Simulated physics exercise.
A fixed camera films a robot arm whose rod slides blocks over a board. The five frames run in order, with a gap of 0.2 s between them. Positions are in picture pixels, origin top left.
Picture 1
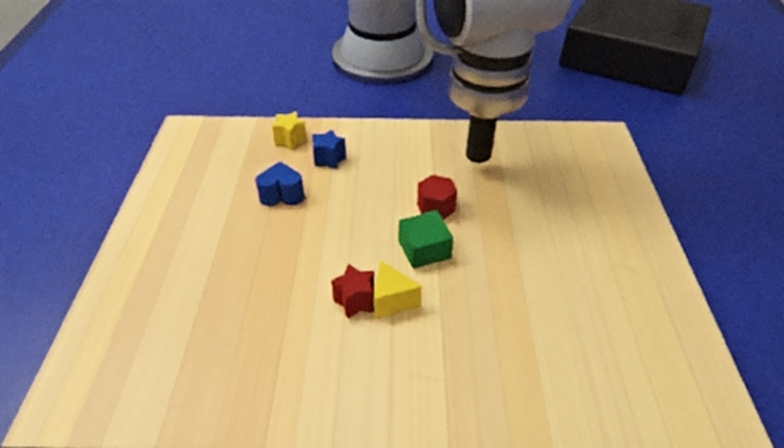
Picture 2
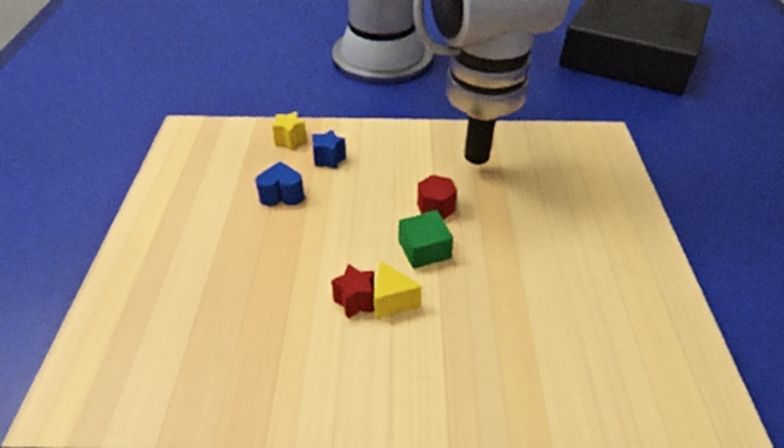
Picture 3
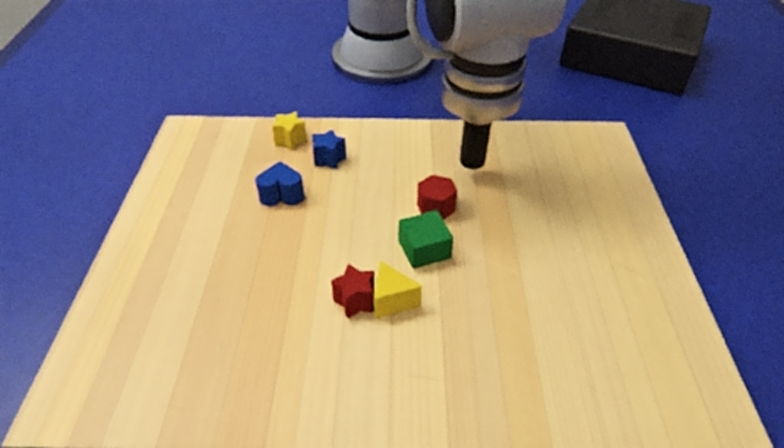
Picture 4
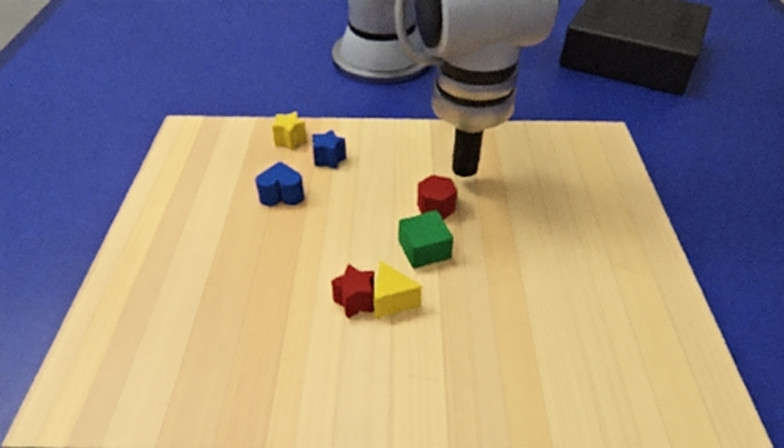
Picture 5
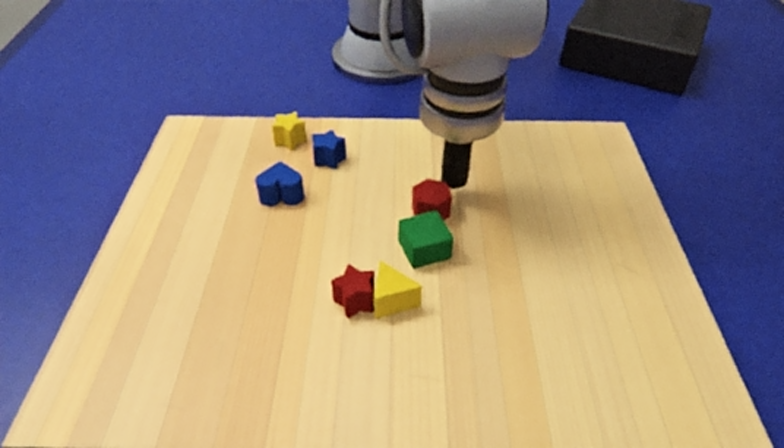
A robot arm moving its black rod toward the viewer and slightly left, nudging a red hexagonal block on a wooden board.
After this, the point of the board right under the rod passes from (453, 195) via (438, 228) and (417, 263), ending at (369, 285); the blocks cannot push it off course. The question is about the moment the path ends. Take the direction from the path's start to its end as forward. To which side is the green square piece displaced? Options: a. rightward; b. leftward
b - leftward.
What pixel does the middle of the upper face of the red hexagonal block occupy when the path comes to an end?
So, by the moment the path ends, you'll find the top centre of the red hexagonal block at (400, 212).
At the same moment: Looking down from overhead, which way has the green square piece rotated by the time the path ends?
Looking from above, the answer is counterclockwise.
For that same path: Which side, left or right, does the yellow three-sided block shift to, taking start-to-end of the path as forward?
The shift goes left.
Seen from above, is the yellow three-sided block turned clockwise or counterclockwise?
Turns anticlockwise.
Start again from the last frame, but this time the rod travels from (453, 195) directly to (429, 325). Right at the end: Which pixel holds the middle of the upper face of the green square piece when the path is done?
Top centre: (390, 293).
What follows on the original path. One third of the way, rod at (439, 214); green square piece at (423, 237); red hexagonal block at (406, 208), turned 70° clockwise.
Two thirds of the way, rod at (417, 249); yellow three-sided block at (382, 302), turned 15° clockwise; green square piece at (407, 277), turned 15° anticlockwise; red hexagonal block at (400, 212), turned 95° clockwise.
At the end, rod at (369, 271); red star-shaped block at (339, 284); yellow three-sided block at (374, 330), turned 35° anticlockwise; green square piece at (385, 296), turned 70° anticlockwise; red hexagonal block at (400, 212), turned 95° clockwise.
